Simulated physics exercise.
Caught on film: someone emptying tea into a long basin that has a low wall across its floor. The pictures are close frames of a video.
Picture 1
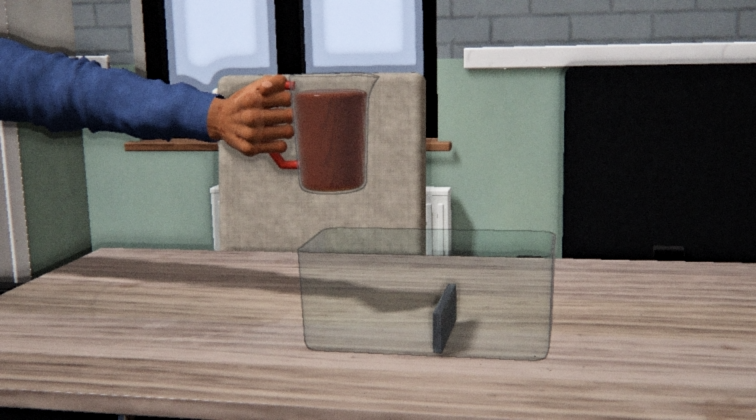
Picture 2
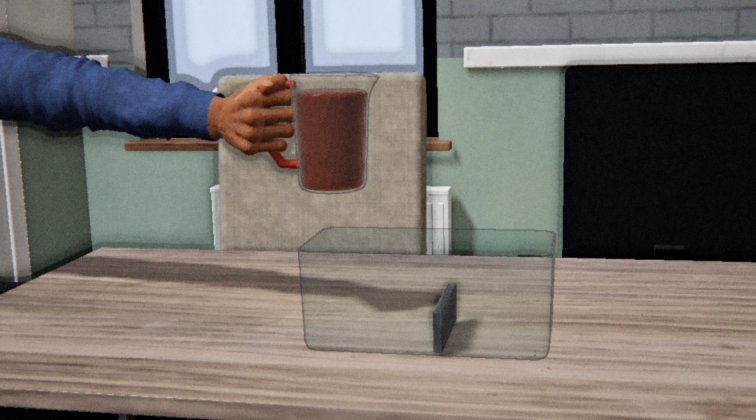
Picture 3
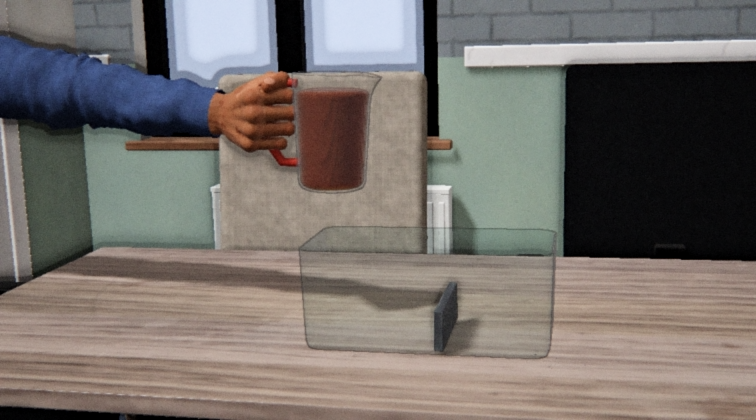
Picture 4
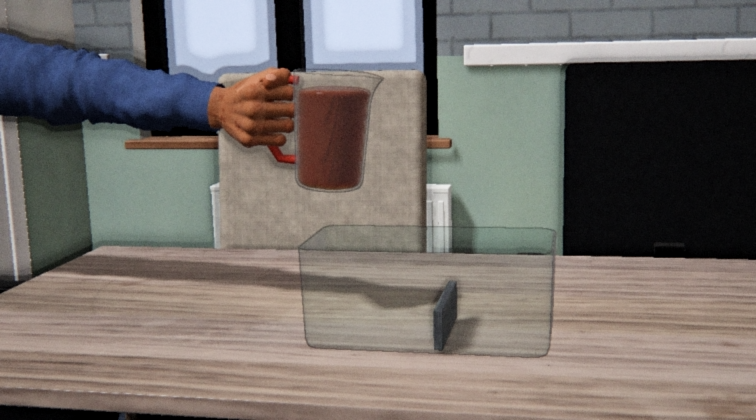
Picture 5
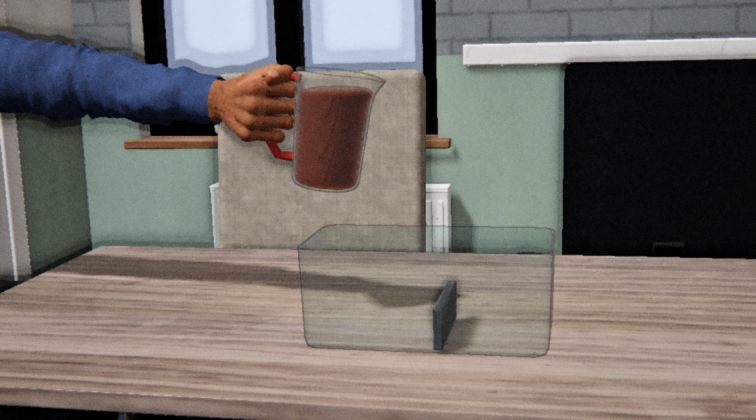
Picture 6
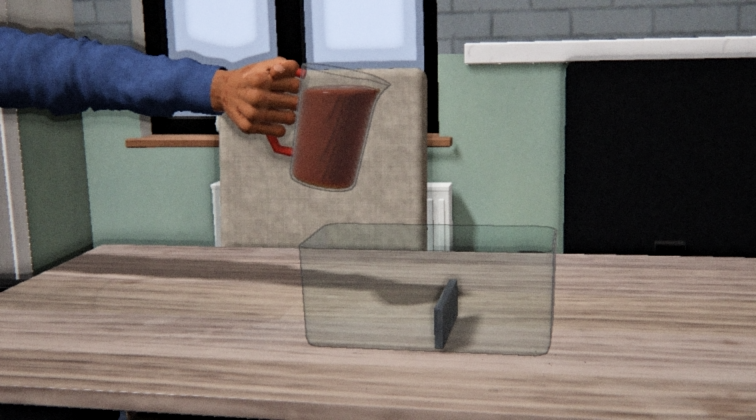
A hand in a blue sleeve slowly tilting a clear jug of reddish-brown tea rightward above a long transparent basin on a table.
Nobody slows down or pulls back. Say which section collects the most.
It is the right one.
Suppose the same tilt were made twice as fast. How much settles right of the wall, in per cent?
About 45 per cent.
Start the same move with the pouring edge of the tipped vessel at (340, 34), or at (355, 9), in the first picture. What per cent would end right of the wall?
The first gives 10 %, the second 60 %.
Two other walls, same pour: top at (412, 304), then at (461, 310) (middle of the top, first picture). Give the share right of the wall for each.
The first gives 95 %, the second 40 %.
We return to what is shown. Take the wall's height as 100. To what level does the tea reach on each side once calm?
Left: 20 %. Right: 50 %.
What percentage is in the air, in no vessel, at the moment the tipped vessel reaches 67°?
Some 10 per cent.
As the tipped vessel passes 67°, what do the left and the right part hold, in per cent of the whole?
Left about 0, right about 5.
A moment on, the tilt is 67° and 84 per cent is still to pour, 0 is left of the wall and 3 right of it.
Next, the tilt is 103° and 30 per cent is still to pour, 7 is left of the wall and 45 right of it.
Then the tilt is 112° and 1 per cent is still to pour, 32 is left of the wall and 66 right of it.
Later the tilt is 112° and 0 per cent is still to pour, 33 is left of the wall and 66 right of it.
At rest 34 per cent lies left of the wall, 66 right of it and 1 outside.
